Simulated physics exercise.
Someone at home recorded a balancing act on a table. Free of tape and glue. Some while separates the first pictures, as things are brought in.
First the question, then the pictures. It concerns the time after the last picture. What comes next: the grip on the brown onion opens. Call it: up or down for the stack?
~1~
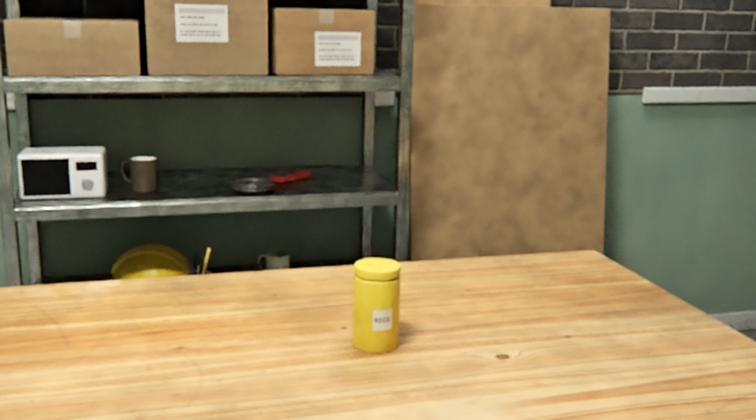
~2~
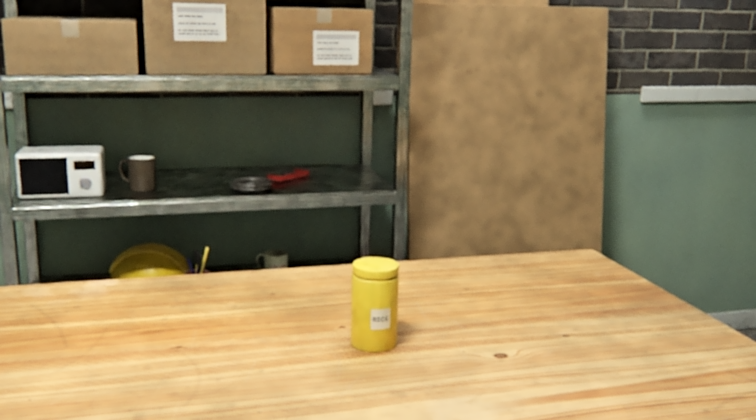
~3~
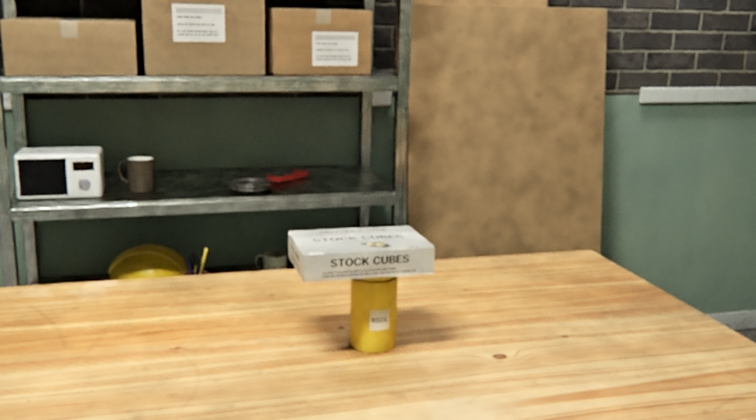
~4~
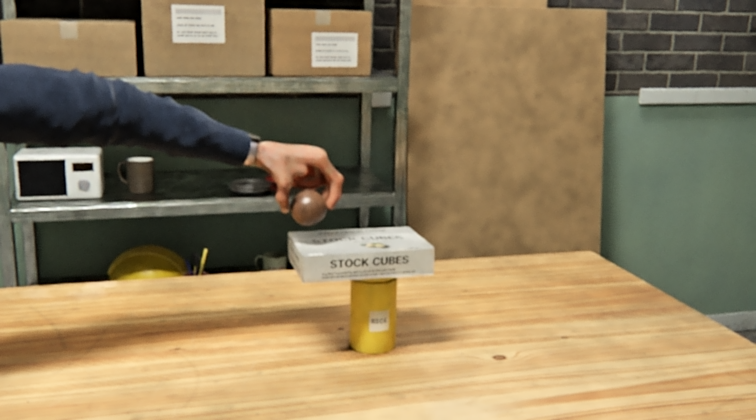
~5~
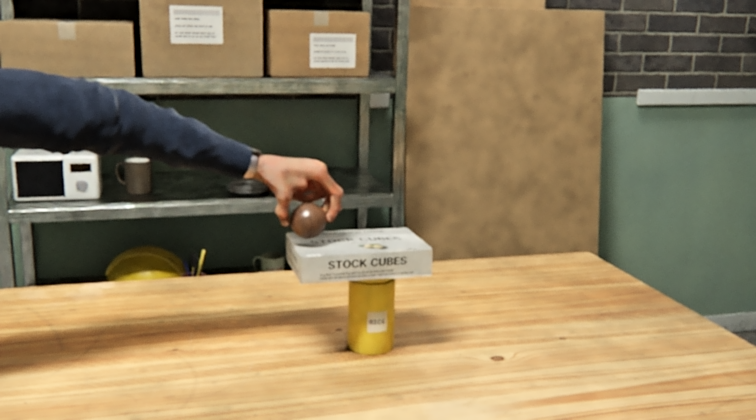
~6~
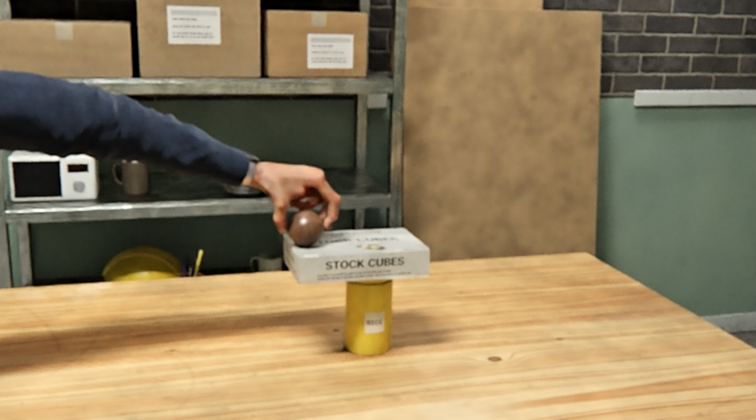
Down - it falls.
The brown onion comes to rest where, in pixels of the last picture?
The object winds up at approximately (241, 346).
Then, 0.50 s past the last view, brown onion now fallen; white packet rocked 46° from its first pose.
Then, 0.60 s past the last view, white packet now fallen.
Then, 0.80 s past the last view, things are still on the move.
Then, 1.10 s past the last view, brown onion resting near (247, 345).
Finally, fallen, brown onion and white packet; yellow jar still in place. Final places as the last picture's camera would see them, brown onion near (240, 346). The stack gives way.
